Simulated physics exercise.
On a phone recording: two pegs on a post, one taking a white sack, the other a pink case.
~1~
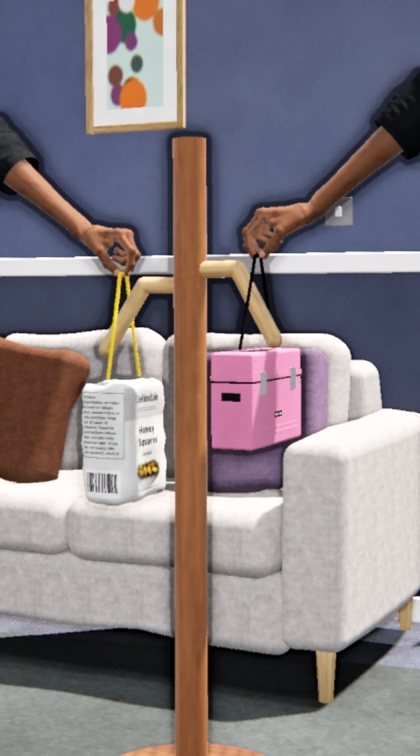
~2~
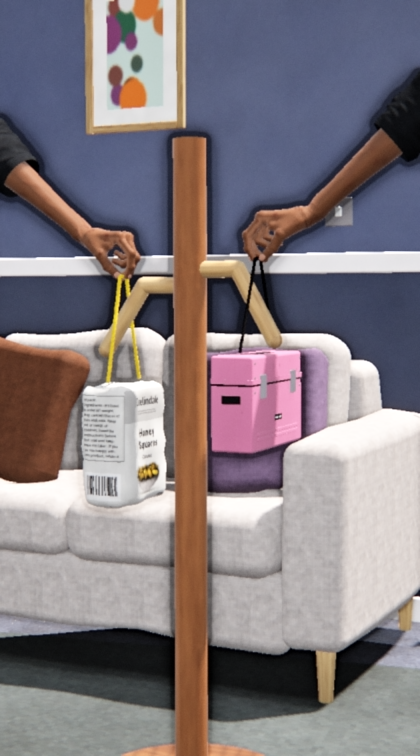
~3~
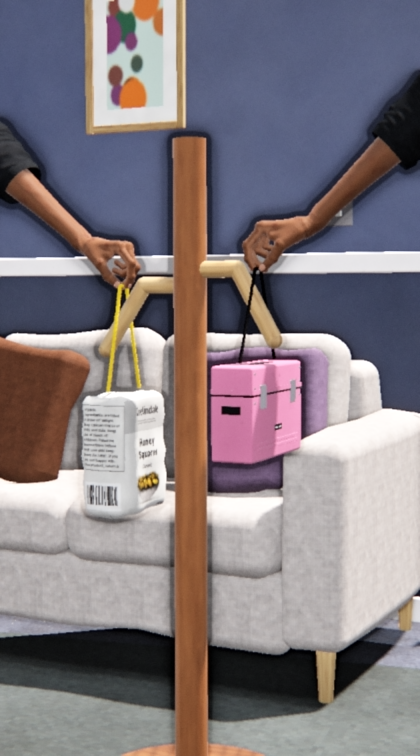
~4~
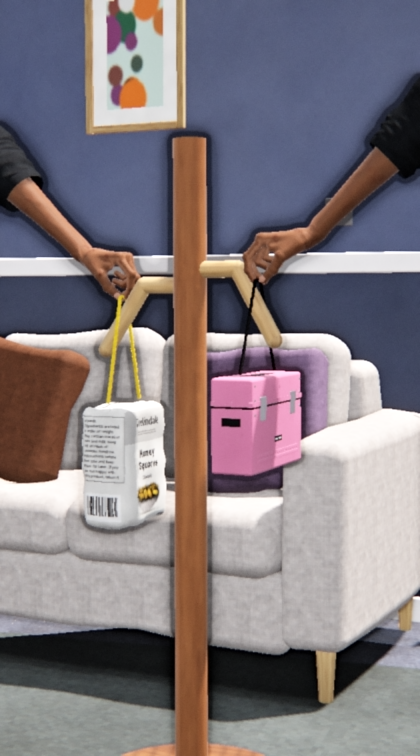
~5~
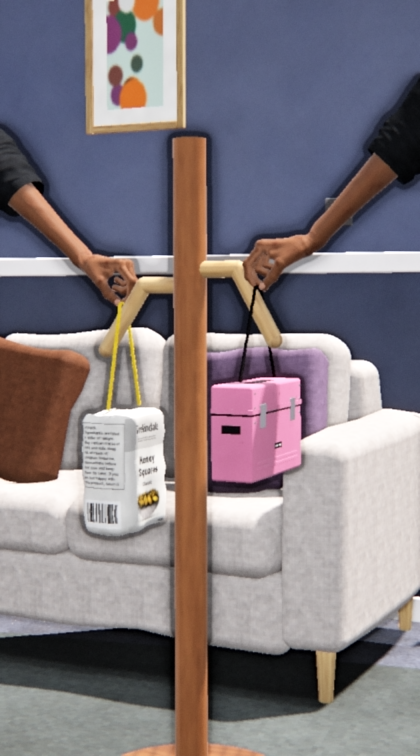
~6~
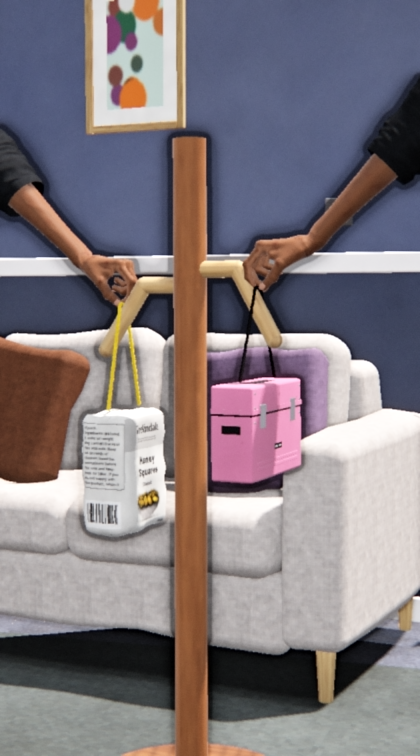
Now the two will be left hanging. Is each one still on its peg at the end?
The white sack falls down; the pink case falls down.
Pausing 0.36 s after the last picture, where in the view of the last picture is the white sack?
Near (126, 686) at that point.
Then, 0.36 s after the last picture, white sack on the floor near (126, 686); pink case on the floor near (258, 657).
Then, 0.64 s after the last picture, white sack on the floor near (192, 735); pink case on the floor.
At rest, white sack on the floor; pink case on the floor. The white sack slips off its peg and the pink case drops to the floor.
